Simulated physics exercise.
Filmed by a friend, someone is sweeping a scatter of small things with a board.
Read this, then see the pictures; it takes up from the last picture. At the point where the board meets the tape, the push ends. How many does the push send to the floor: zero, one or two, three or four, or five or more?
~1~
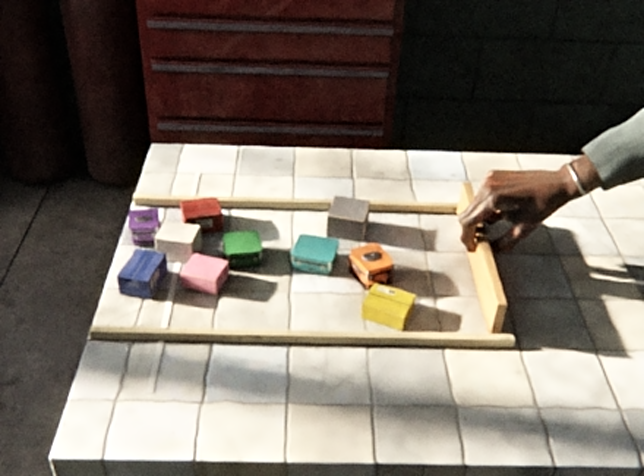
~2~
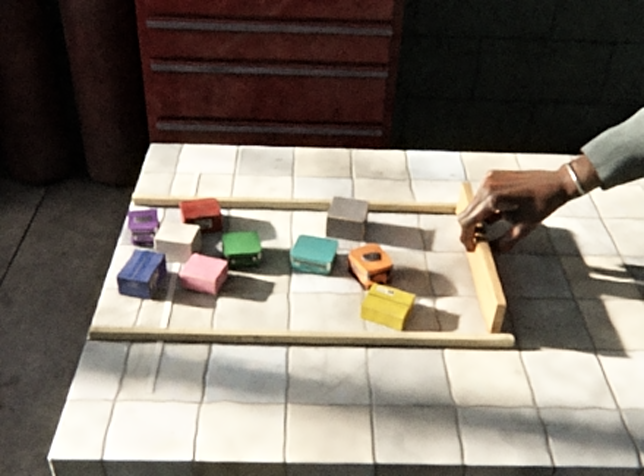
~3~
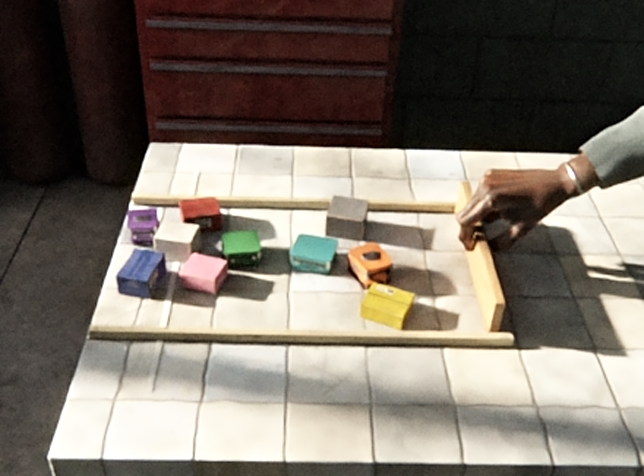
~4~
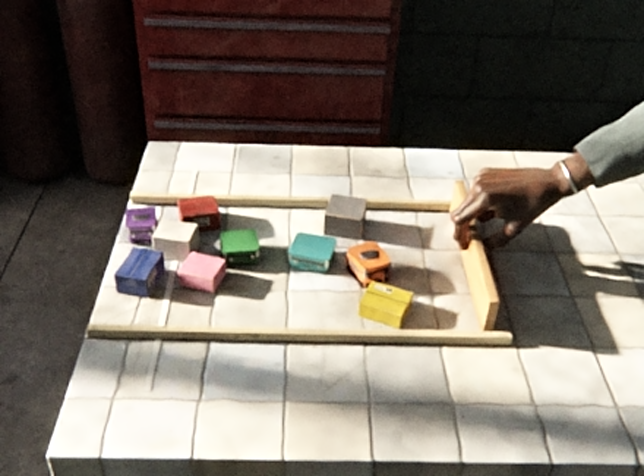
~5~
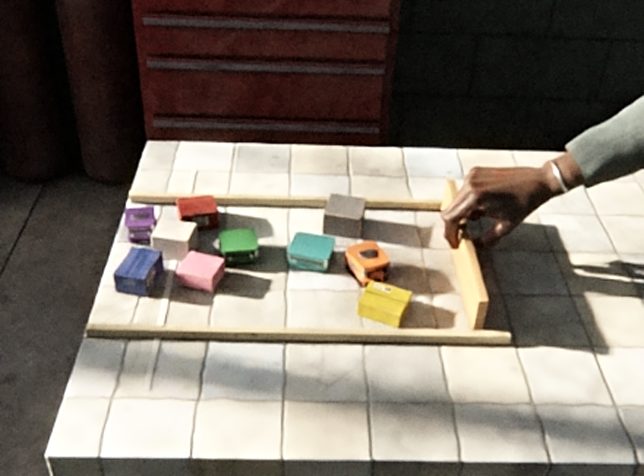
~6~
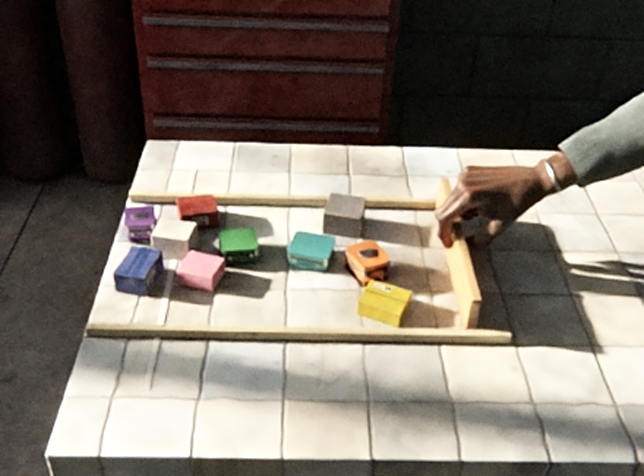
Turns out the ones that don't stay up top number three or four.
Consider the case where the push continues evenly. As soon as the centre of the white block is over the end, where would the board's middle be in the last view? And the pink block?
Around (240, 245) first and around (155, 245) second.
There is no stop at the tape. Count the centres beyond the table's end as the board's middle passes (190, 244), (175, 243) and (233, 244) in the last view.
Counts: 4, 4, 2.
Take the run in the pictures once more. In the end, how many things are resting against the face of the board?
3 in contact.
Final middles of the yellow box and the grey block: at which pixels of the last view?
One is at about (141, 304), the other at about (163, 213).
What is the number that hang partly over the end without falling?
The overhang total is 3.
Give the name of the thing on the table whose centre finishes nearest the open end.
It's the red box that is foremost.
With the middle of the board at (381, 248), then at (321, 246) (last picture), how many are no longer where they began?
One spot: 2. Other spot: 5.
Early on, none off yet; purple case at rest near (141, 225); blue box at rest near (139, 271); white block at rest near (175, 240).
A while later, none off yet; purple case moving near (136, 223); blue box at rest near (139, 271); white block travelled a little near (164, 239).
Further along, one off so far; purple case in the air near (110, 411); blue box travelled a little near (123, 272); white block leaning well over near (87, 254).
Finally, the number that fall off is three or four; lost, green case, white block, blue box and purple case.
